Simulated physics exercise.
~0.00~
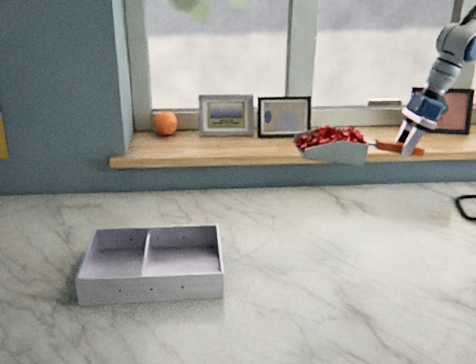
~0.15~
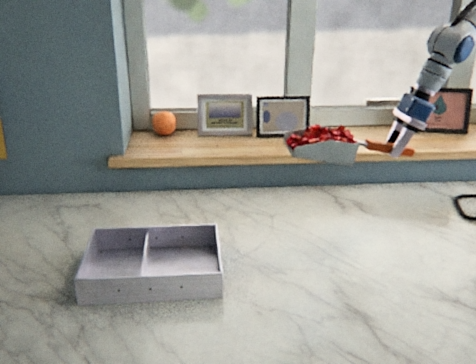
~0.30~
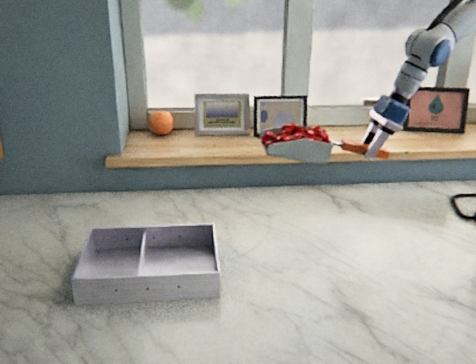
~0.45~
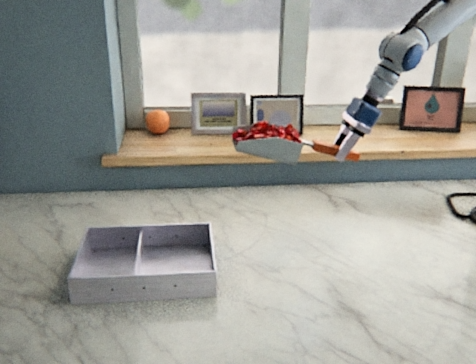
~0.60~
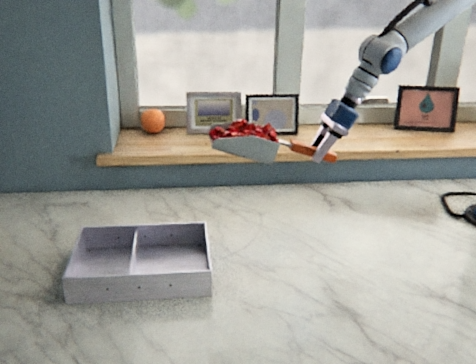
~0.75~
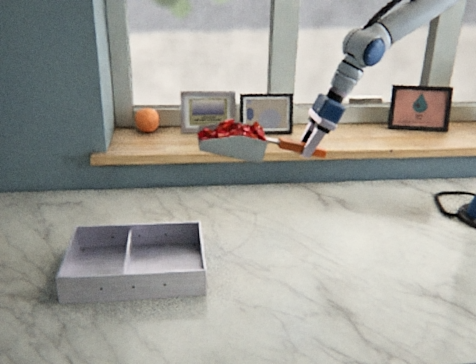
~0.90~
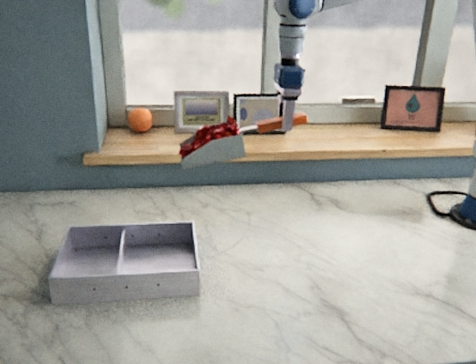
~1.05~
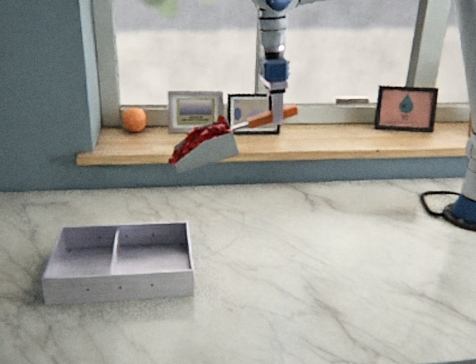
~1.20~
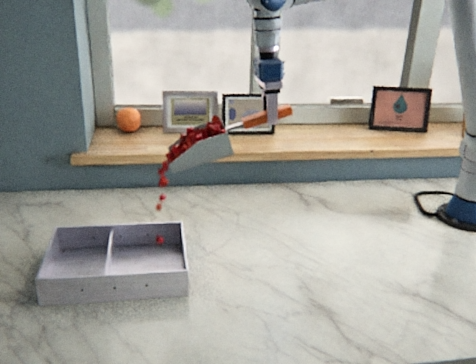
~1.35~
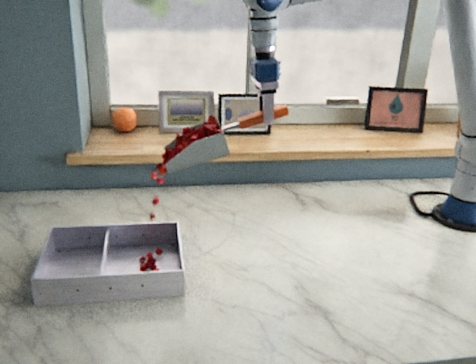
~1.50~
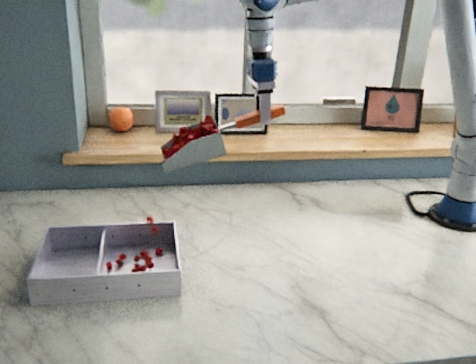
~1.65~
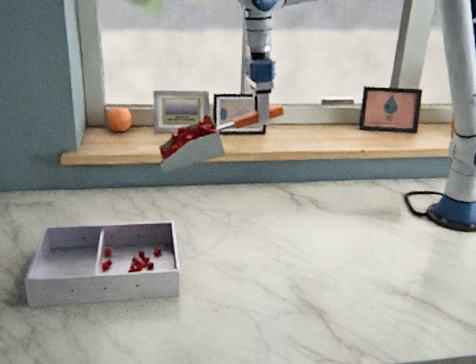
A robot arm carries a scoop of red pieces left and tips some into a divided box.
